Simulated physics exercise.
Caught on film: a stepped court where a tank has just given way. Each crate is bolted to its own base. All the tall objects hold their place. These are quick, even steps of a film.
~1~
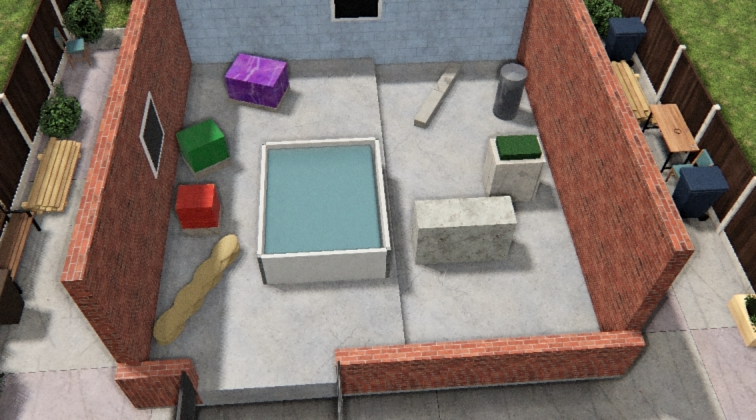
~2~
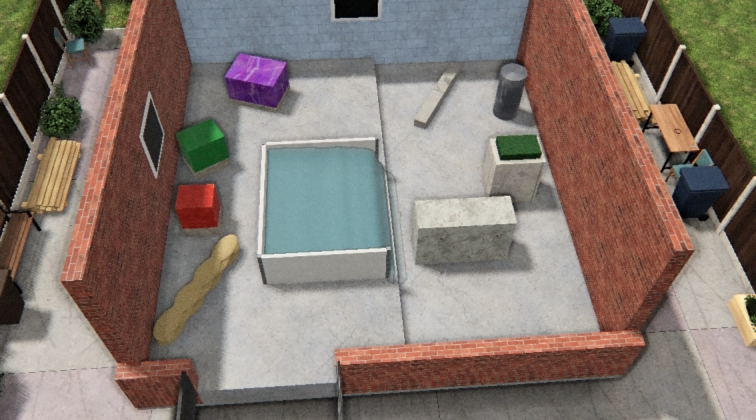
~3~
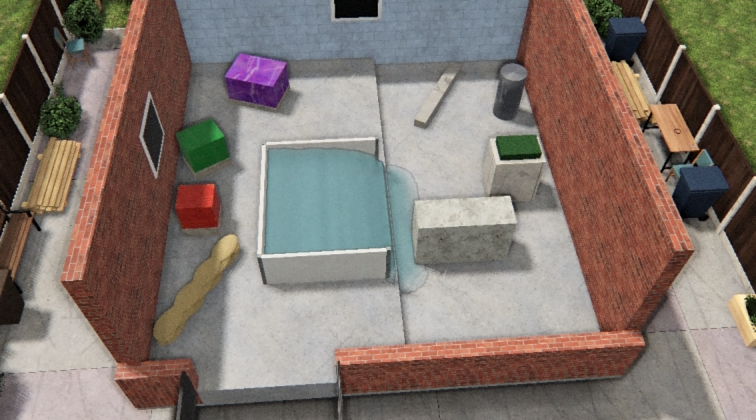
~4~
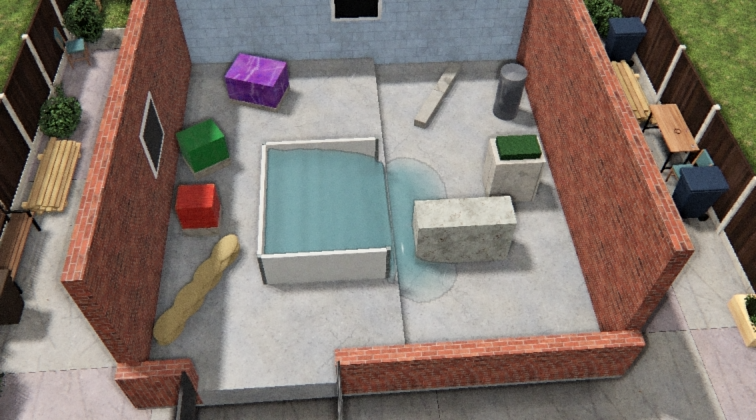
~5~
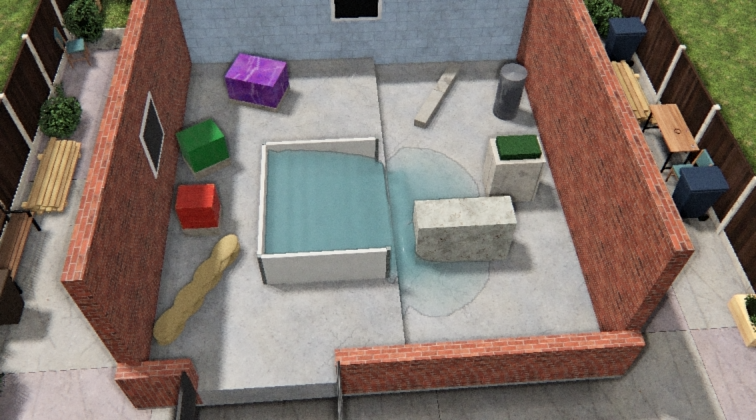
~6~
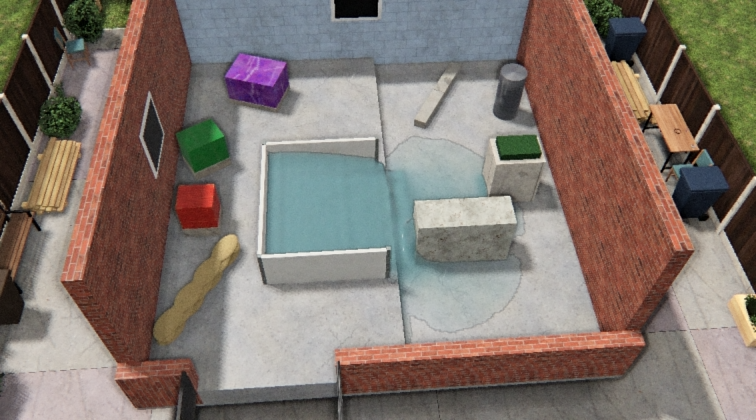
In this clip, a full open tank stands in a brick-walled court before water pours from its right side, spreading across the paving around a pale stone block and reaching the planter, while the surrounding objects stay still.
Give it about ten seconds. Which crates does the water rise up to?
In the end: The purple crate keeps dry; the red crate keeps dry; the green crate keeps dry.
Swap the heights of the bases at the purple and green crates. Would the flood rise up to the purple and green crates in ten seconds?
In short: Purple crate keeps dry; green crate remains dry.
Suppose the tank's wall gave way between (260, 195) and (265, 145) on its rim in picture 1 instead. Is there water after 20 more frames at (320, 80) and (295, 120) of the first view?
In turn: Flooded, awash.
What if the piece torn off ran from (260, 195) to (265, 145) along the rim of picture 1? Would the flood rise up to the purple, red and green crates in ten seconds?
Then: The purple crate is topped; the red crate is wetted; the green crate is topped.
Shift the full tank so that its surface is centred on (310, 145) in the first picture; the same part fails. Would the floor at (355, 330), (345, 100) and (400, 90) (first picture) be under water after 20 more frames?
In turn: No water, clear, flooded.
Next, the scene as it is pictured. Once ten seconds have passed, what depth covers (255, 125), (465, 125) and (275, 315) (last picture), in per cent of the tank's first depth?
About 0, 18 and 0 per cent.
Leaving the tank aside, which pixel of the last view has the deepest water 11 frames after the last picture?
Near (593, 355).
A moment on, water covers 35 % of the floor; the purple crate not reached, the red crate not reached, the green crate not reached.
Next, water covers 40 % of the floor; the purple crate not reached, the red crate not reached, the green crate not reached.
Then, water covers 45 % of the floor; the purple crate not reached, the red crate not reached, the green crate not reached.
Later, water covers 50 % of the floor; the purple crate not reached, the red crate not reached, the green crate not reached.
In the end, water covers 50 % of the floor; the purple crate stayed above the water, the red crate stayed above the water, the green crate stayed above the water.
